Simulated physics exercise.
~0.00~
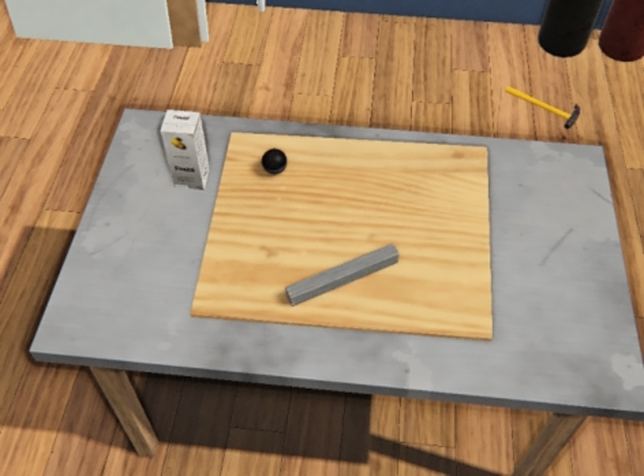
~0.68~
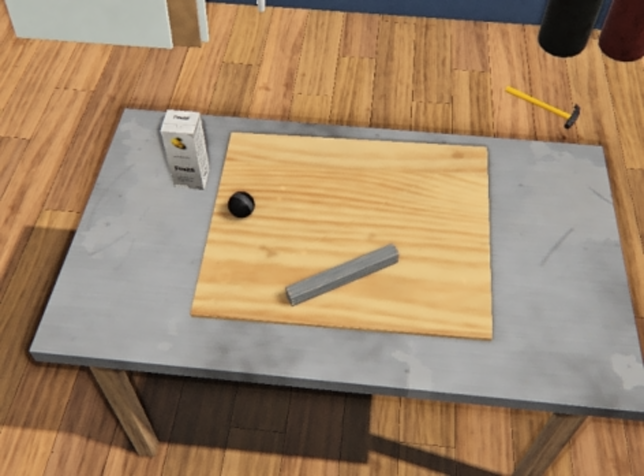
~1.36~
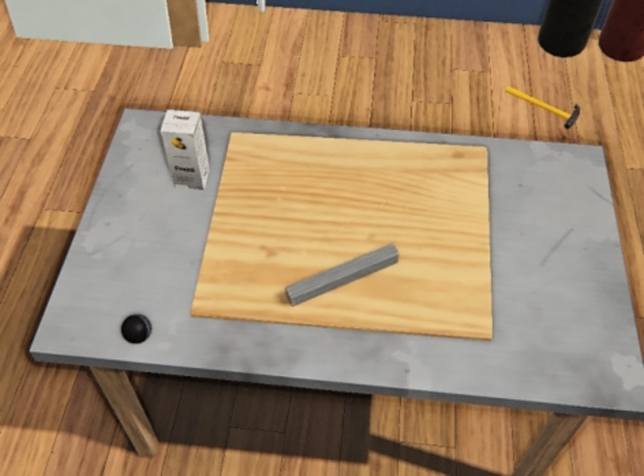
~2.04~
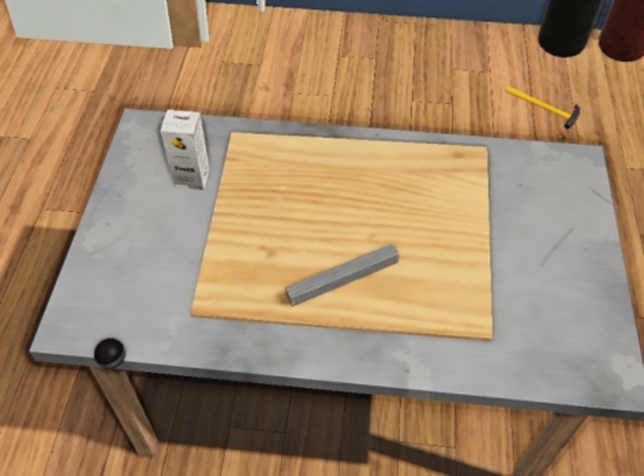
Grey table with a black ball rolling off the wooden panel's left edge toward the near left corner, white carton staying put.
